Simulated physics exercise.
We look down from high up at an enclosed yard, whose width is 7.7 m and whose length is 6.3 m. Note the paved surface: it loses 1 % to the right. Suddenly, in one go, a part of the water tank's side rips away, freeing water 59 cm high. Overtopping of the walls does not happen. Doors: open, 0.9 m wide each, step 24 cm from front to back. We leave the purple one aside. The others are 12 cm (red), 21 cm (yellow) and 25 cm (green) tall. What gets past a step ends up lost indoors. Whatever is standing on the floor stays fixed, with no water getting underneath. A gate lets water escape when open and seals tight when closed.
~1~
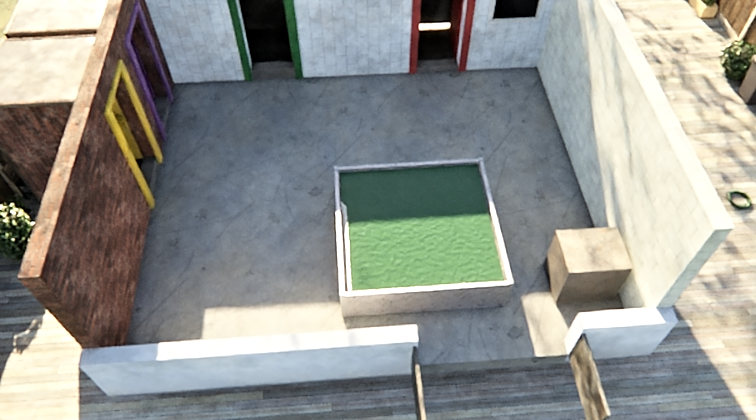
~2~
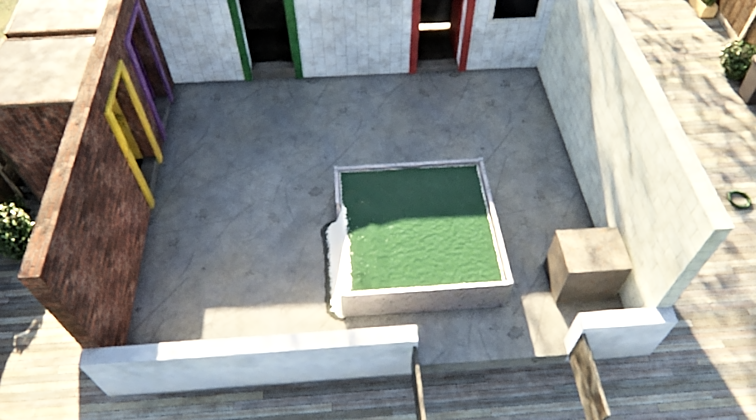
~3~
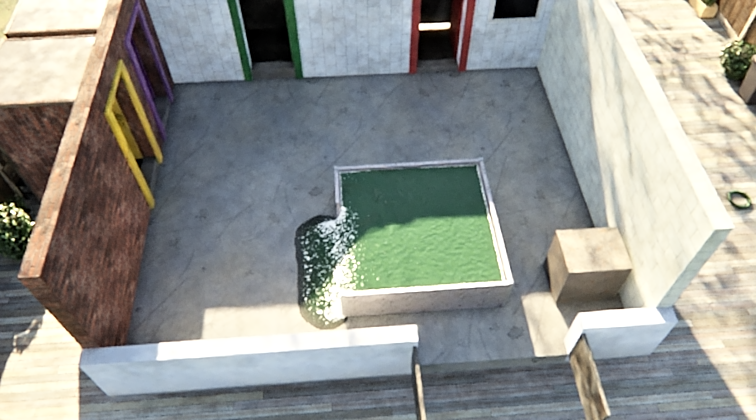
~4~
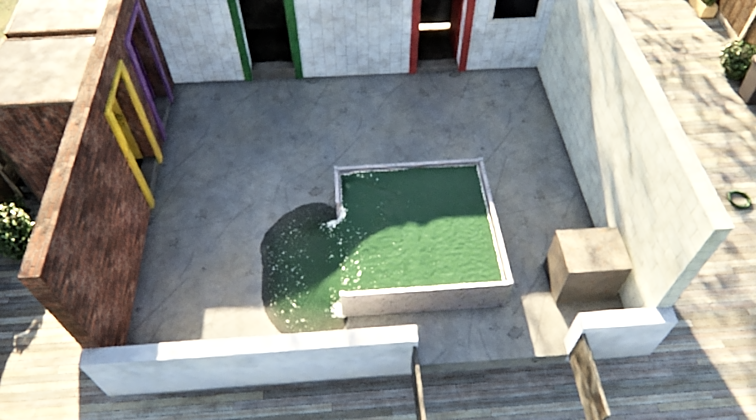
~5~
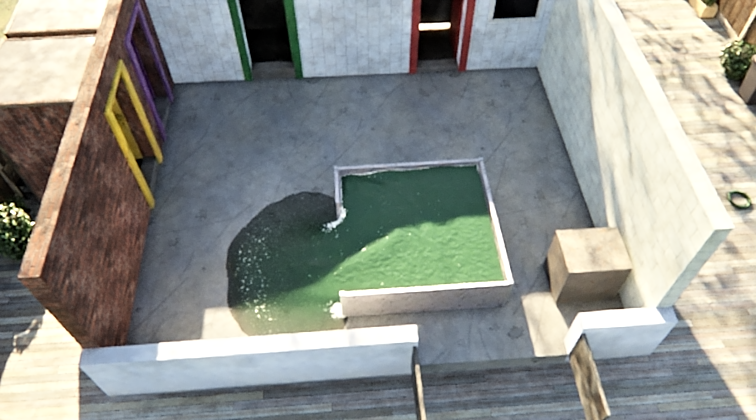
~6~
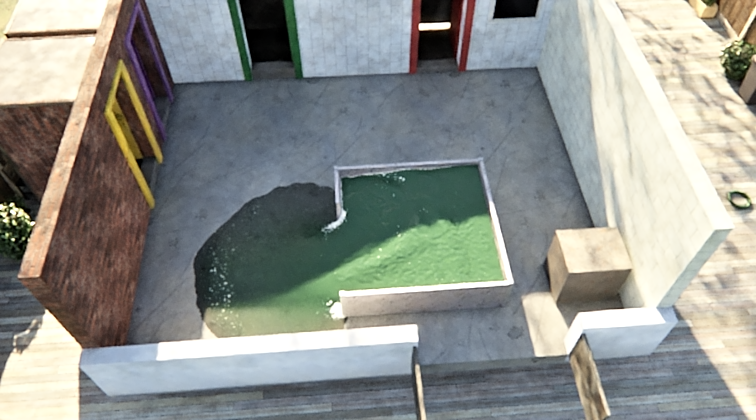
Green water pouring from the broken left side of a rectangular tank, spreading leftward in a widening pool across a walled yard.
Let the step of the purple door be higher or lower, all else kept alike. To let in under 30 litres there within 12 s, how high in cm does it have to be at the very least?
At least roughly 9.5 cm.
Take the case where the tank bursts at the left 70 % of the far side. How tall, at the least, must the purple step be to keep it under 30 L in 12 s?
Some 17 cm.
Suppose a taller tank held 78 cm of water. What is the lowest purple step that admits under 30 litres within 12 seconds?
I'd say close to 14.5 cm.
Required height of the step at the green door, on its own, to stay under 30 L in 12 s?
Green door - some 13.0 centimetres.
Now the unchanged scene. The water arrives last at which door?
Answer: Red.
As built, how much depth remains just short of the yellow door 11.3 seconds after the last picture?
Some 6.0 centimetres.
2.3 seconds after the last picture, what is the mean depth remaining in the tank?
Near 26 cm, averaged.
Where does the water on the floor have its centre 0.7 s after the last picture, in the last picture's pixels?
Centre of the water: Approx. (367, 254) px.
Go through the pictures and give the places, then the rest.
The water tank at (417, 224) is whole and still, 59 cm deep; the purple door at (153, 80) is dry, in the first picture.
The gap is at (343, 262), the front 0.2 m out at (330, 302); the back of the water tank holds 59 cm, in the second picture.
Water pours out at (343, 263) and has run 0.7 m, to (299, 241); about 10 cm deep outside, 59 cm at the back, in the third picture.
Water pours out at (343, 263) and has run 1.3 m, to (266, 261); about 8 cm deep outside, 59 cm at the back, in the fourth picture.
The gap is at (343, 263), the front 1.8 m out at (232, 276); the back of the water tank holds 59 cm, in the fifth picture.
The front is at (200, 268), 2.3 m from the gap at (343, 263); 5.7 m2 of floor is wet, 59 cm left at the back; 2.9 m in a straight line remain to the purple door at (153, 80), in the sixth picture.
Then, 0.7 s after the last picture water covers 25 % of the floor, deepest (30 cm) near (329, 292); it has not reached the purple door.
Then, 2.3 s after the last picture water covers 35 % of the floor, deepest (36 cm) near (160, 367); 6 cm at the purple door, 0 litres in over its 20 cm step.
Then, 11.3 s after the last picture water covers 95 % of the floor, deepest (17 cm) near (588, 257); 7 cm at the purple door, 0 litres in over its 20 cm step.
At the purple door as built, the water peaked near 15 cm, 6.1 s after the last picture.
Run again over the same 12 s with other heights there, 47 litres in over 8 cm, 19 litres over 10.5 cm. The limit of 30 litres is kept from about 9.5 cm up.
